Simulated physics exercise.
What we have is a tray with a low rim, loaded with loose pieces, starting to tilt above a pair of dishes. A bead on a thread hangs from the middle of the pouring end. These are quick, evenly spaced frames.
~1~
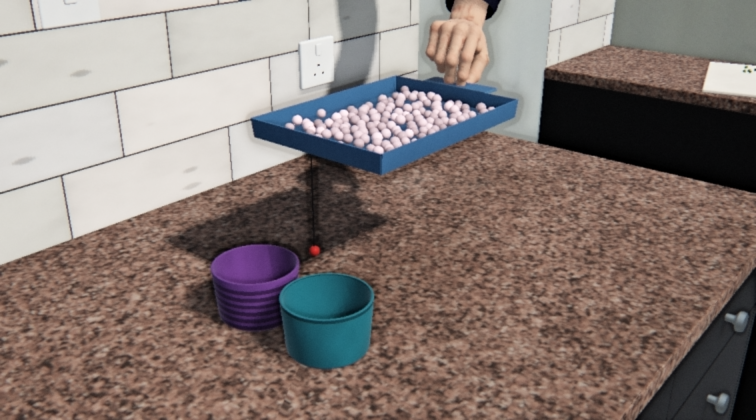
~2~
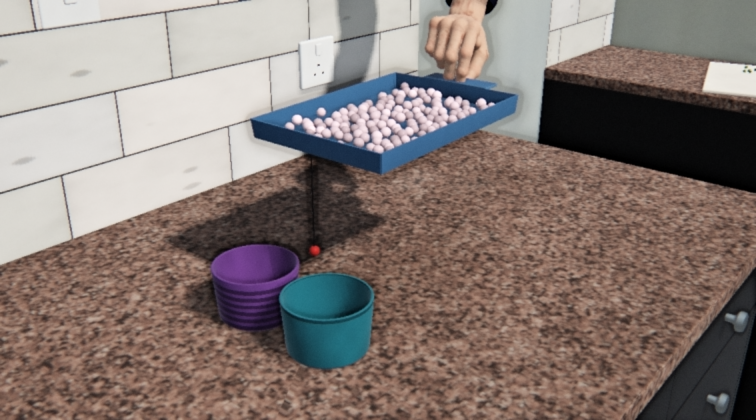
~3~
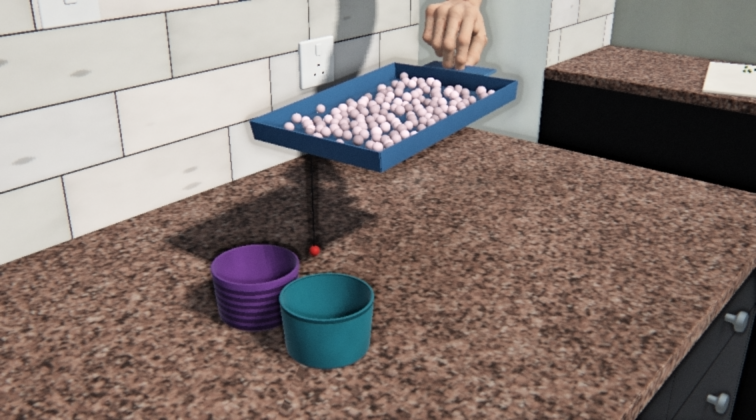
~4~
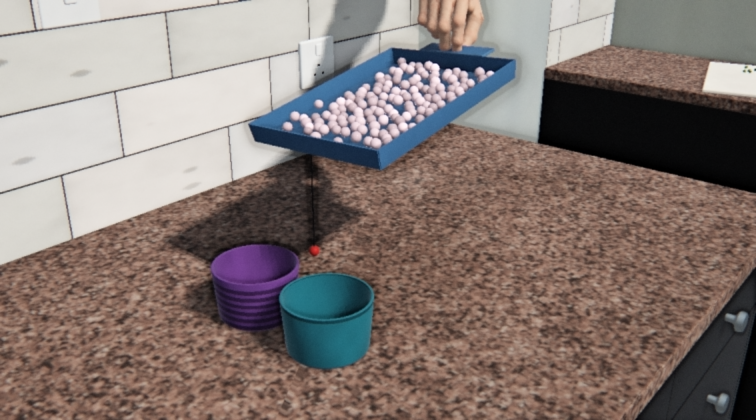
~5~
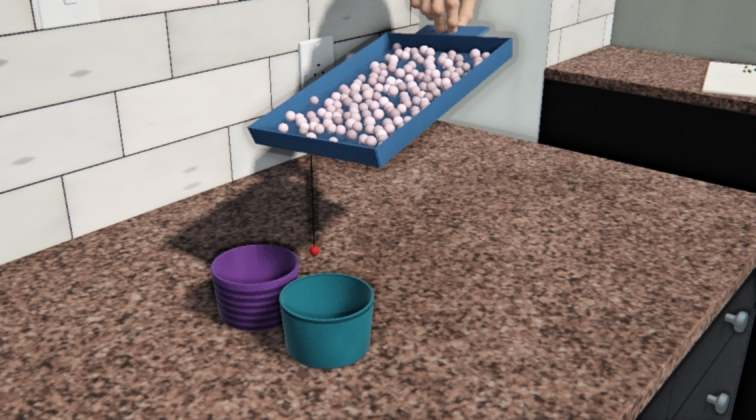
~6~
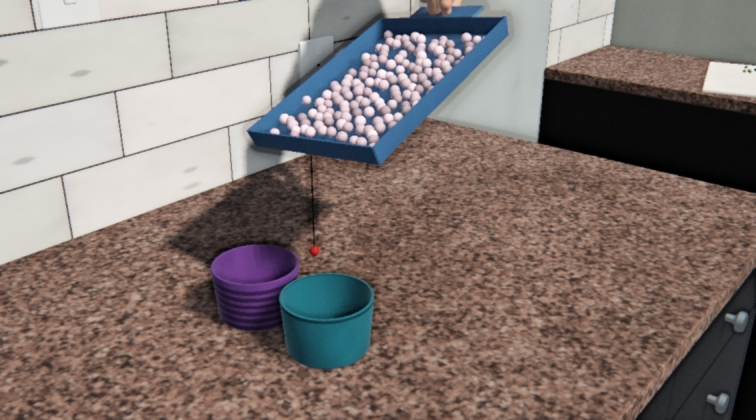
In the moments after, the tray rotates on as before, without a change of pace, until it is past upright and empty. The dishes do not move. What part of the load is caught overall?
Together they catch the larger part.
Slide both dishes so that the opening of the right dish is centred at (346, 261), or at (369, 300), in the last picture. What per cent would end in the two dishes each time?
The first gives 10 %, the second 20 %.
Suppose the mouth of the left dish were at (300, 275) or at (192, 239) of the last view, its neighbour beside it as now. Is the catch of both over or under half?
In turn: Under half; above a half.
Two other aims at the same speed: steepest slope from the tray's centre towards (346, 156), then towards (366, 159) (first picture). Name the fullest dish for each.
First the dish on the right, then right.
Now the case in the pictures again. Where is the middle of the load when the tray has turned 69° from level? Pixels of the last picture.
Roughly at (288, 125).
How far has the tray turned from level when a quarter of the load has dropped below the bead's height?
Roughly 100°.
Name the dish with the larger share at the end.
Fuller: The dish on the left.
Soon after the last picture, tray tipped steeply; most on the tray; a stray few in the left dish; a stray few outside both; a small part in the air.
A little later, tray tipped past a quarter turn; about a quarter on the tray; about half in the left dish; a small part outside both; about a quarter in the air.
Later still, tray tipped past a quarter turn; a stray few in the right dish; about two thirds in the left dish; about a quarter outside both.
By the end, tray tipped past a quarter turn; a stray few in the right dish; about two thirds in the left dish; about a quarter outside both.
